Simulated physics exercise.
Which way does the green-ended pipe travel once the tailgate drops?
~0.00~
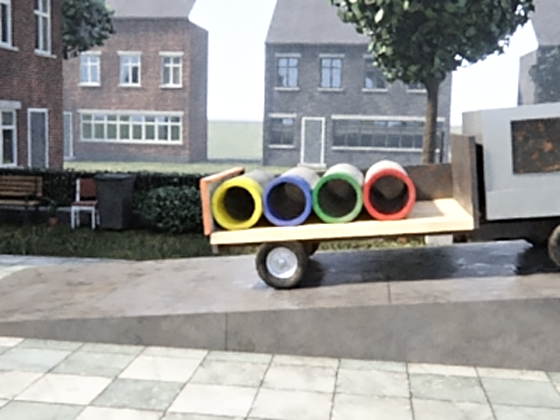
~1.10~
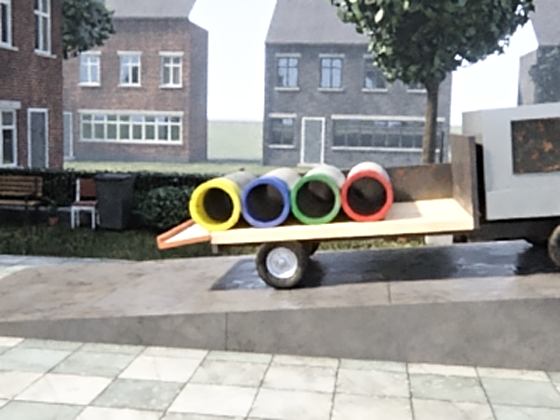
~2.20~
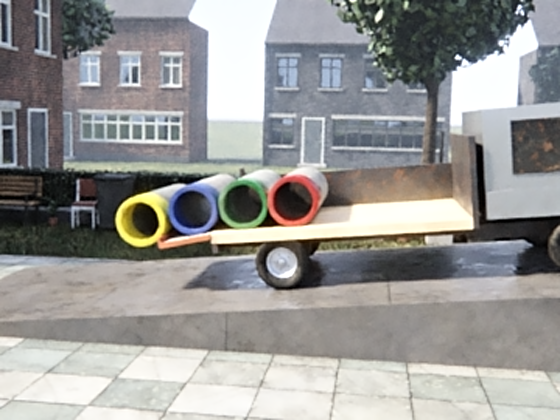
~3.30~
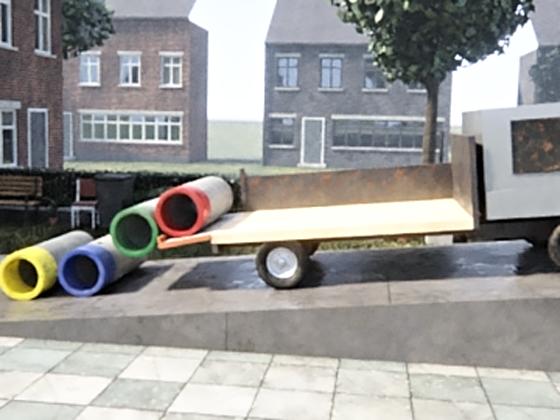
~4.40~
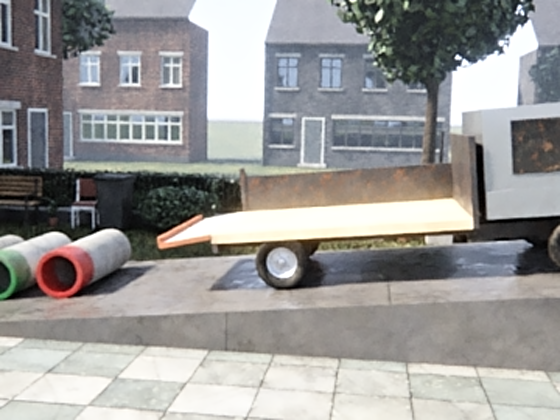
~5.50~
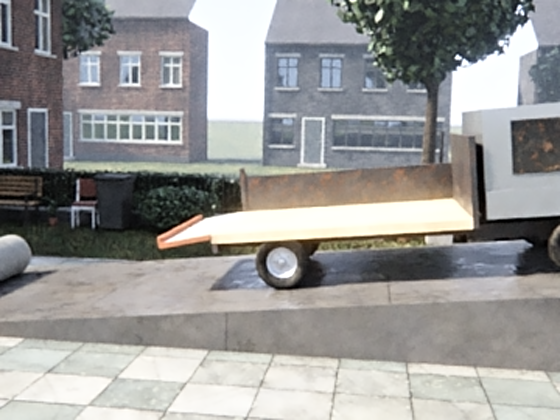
The green-ended pipe rolls to the left, going off the back of the bed and along the ground.
